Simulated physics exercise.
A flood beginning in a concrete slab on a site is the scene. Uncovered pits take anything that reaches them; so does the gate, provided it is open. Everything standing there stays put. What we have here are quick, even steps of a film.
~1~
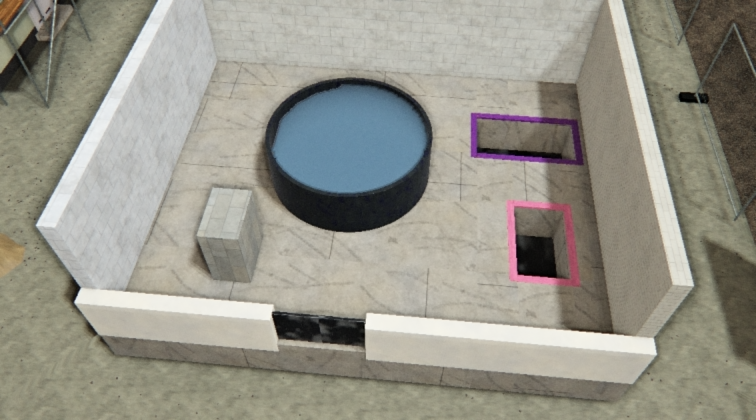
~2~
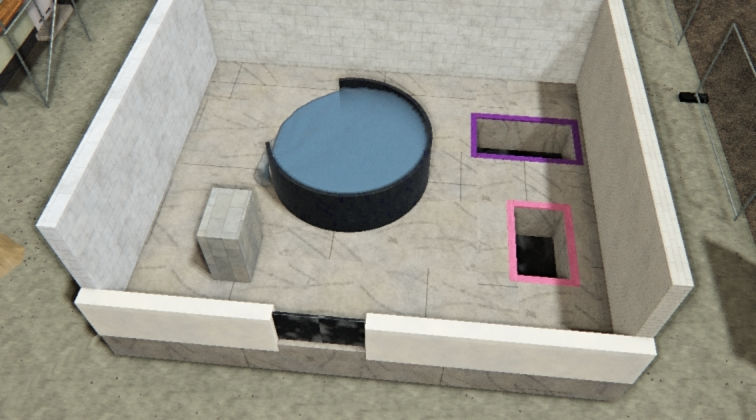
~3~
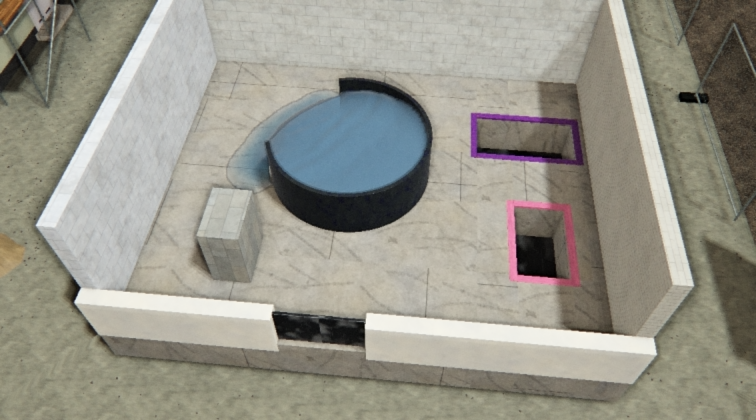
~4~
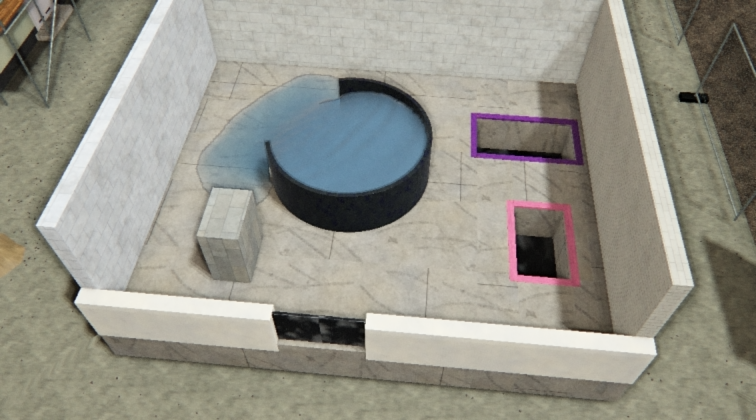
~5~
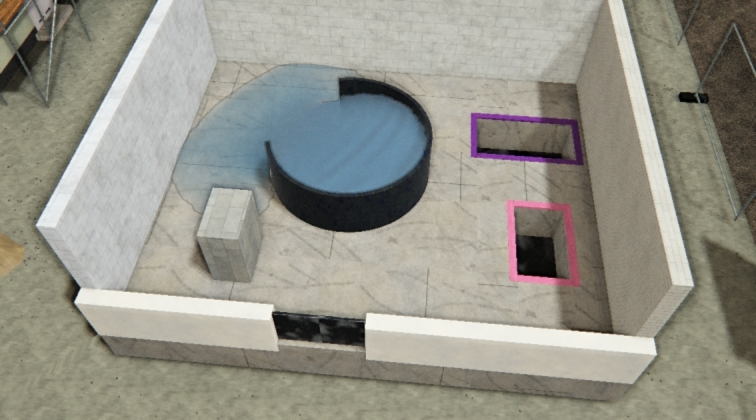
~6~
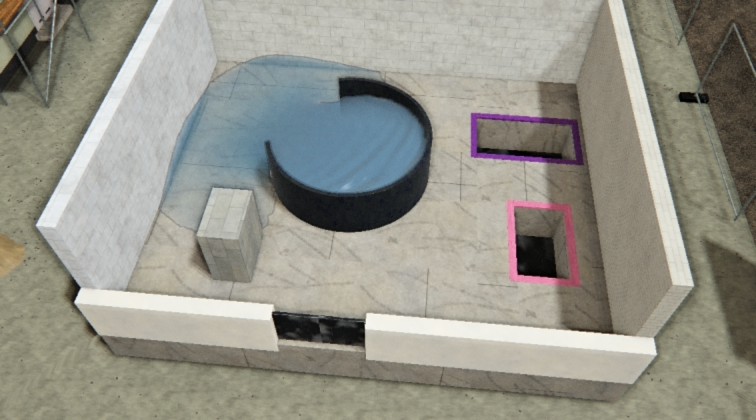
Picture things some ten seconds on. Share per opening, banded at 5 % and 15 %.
As I see it, the gate ends up low - beneath five per cent. The purple pit ends up high - past fifteen per cent. The pink pit ends up mid-range - five to fifteen per cent.
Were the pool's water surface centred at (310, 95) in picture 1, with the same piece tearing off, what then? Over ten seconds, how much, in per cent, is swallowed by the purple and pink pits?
Shares - purple: 15 in a hundred; pink: 12 in a hundred.
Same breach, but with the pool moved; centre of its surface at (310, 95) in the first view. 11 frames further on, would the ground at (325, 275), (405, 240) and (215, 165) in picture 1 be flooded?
Location one: Bone dry; location two: Bone dry; location three: Soaked.
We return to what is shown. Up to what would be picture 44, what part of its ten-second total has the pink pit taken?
Estimate: Roughly 15 %.
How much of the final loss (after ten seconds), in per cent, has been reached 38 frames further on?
Estimate: Some 35 %.
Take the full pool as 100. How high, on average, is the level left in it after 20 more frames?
Near 26 in a hundred.
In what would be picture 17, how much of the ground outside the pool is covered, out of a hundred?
Near 40 in a hundred.
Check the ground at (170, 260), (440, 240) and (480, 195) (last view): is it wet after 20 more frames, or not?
First swamped, then spared, then spared.
A moment on, water covers 30 % of the floor; the gate 0 %, the purple pit 0 %, the pink pit 0 %.
Next, water covers 40 % of the floor; the gate 0 %, the purple pit 0 %, the pink pit 0 %.
Then, water covers 60 % of the floor; the gate 0 %, the purple pit 1 %, the pink pit 0 %.
Later, water covers 95 % of the floor; the gate 0 %, the purple pit 11 %, the pink pit 1 %.
In the end, water covers 100 % of the floor; the gate 0 %, the purple pit 23 %, the pink pit 10 %.
